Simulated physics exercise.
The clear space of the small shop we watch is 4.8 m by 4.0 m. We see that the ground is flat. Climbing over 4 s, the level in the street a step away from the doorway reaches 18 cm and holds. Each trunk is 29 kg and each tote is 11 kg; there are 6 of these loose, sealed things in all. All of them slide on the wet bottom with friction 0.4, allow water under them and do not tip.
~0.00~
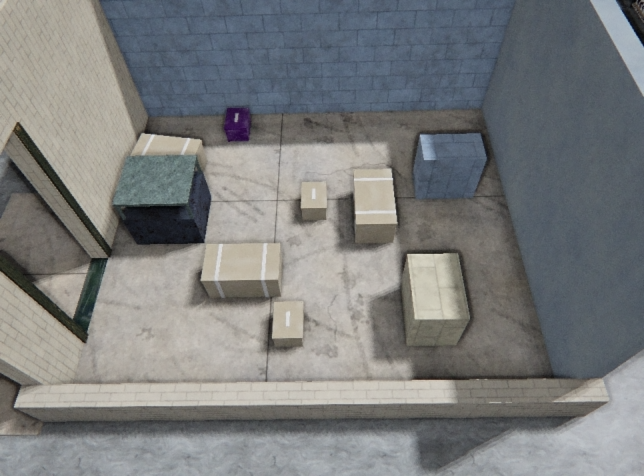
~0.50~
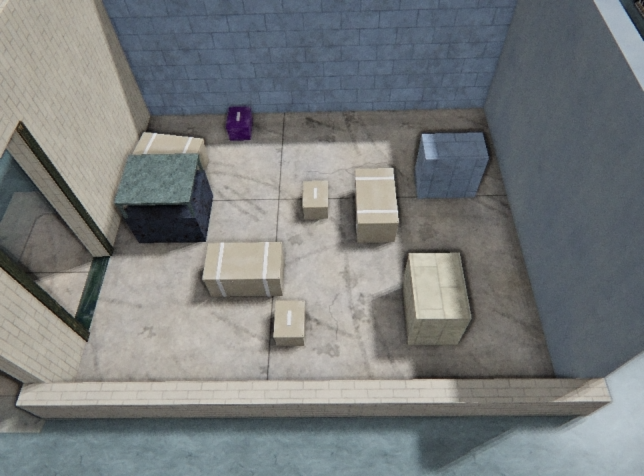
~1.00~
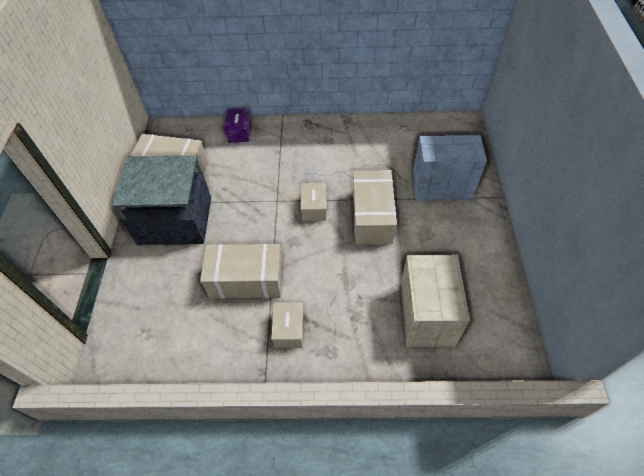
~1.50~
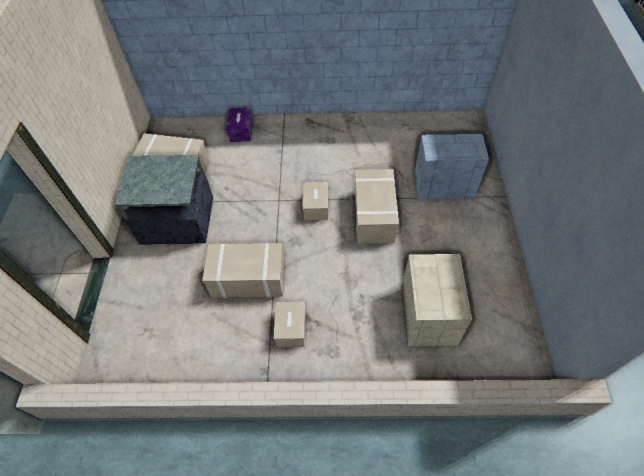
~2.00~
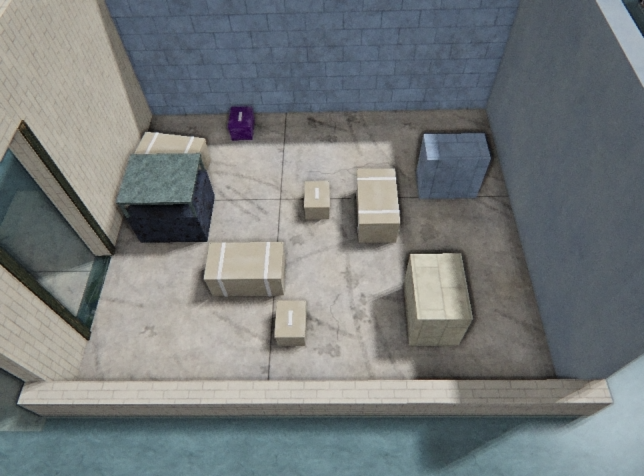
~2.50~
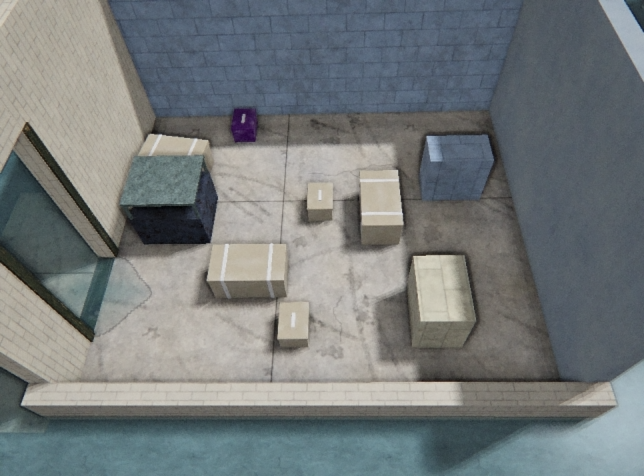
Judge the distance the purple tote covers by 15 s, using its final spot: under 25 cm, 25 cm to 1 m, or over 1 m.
It is going to stay near home.
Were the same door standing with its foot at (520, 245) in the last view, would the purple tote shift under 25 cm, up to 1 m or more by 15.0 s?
Well, the purple tote doesn't really go anywhere.
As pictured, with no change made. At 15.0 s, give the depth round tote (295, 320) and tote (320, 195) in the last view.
11 and 6 cm.
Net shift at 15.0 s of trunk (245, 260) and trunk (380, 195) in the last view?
Respectively 100 and 30 centimetres.
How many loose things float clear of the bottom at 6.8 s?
It comes to 0.
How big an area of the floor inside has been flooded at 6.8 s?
Around 11.0 m2 of it.
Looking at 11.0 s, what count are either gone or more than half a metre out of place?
That would be 2.
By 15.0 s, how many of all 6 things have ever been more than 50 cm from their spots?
2.
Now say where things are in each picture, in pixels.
In the first picture, the purple tote at (237, 118) rests on the ground; 0.0 m2 under water; 0 of 6 have shifted.
In the second picture, the purple tote at (238, 117), on the bottom; water covers 0.0 m2; 0 of 6 have shifted.
In the third picture, the purple tote at (237, 119) rests on the ground; 0.0 m2 under water; 0 of 6 have shifted.
In the fourth picture, the purple tote at (239, 118), on the bottom; 0.0 m2 under water; 0 of 6 have shifted.
In the fifth picture, the purple tote at (240, 117), on the bottom; water covers 0.0 m2; 0 of 6 have shifted.
In the sixth picture, the purple tote at (244, 119) rests on the ground; water covers 0.3 m2; 0 of 6 have shifted.
After 3.5 s the purple tote is near (244, 119), 0.0 m from its start, aground; 0 afloat.
After 6.8 s the purple tote is near (244, 119), 0.0 m from its start, aground; 0 afloat.
After 11.0 s the purple tote is near (244, 119), 0.0 m from its start, aground; 0 afloat.
After 15.0 s the purple tote is near (244, 119), 0.0 m from its start, aground; 2 afloat.
